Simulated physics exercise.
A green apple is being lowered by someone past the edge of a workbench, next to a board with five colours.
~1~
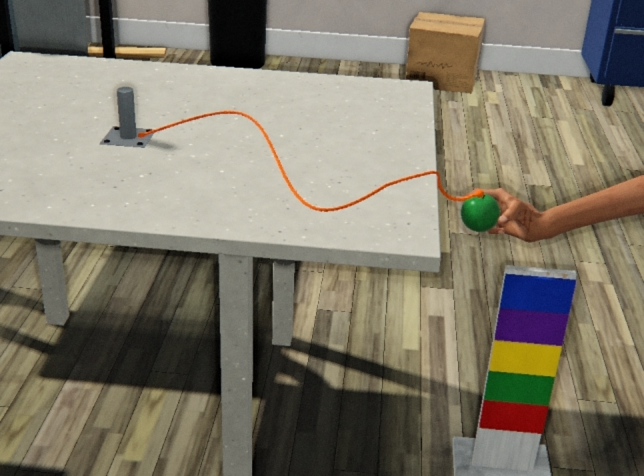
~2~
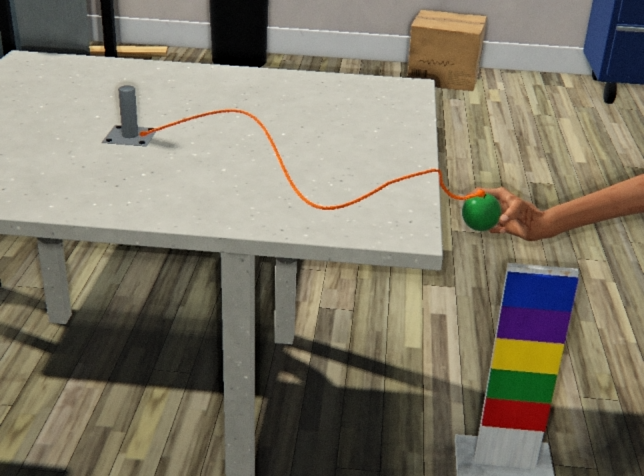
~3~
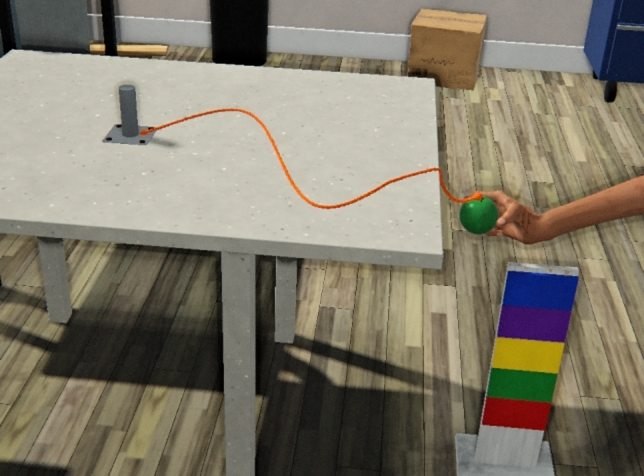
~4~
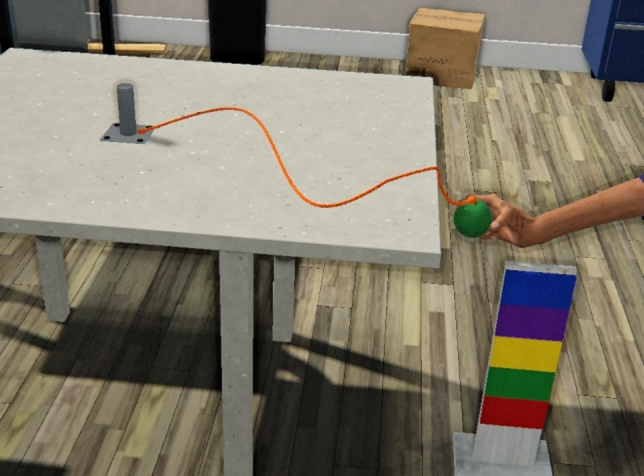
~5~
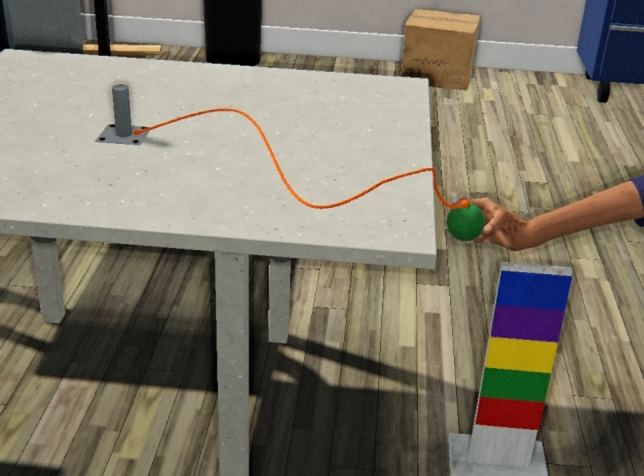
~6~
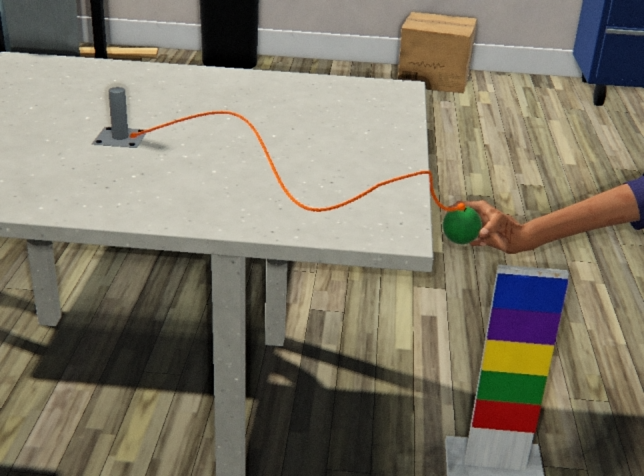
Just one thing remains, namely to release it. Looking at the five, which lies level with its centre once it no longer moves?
The red one lies level with its centre.
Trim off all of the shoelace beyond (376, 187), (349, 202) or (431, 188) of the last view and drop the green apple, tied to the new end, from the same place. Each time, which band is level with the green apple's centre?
In the order given, it comes out as purple; blue; green.
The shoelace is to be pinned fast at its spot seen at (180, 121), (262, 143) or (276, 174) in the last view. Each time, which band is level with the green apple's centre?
Taking the three tries in turn, you'd get green, yellow and purple.
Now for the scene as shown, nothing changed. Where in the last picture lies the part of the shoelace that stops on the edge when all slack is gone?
You'd find it at roughly (280, 182).
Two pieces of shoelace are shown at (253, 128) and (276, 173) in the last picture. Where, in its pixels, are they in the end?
(301, 149) and (410, 156), roughly.
A little later, apple near (374, 377); level with red.
Next, apple near (417, 387); level with red.
When it is over, apple near (396, 385); level with red. At red.
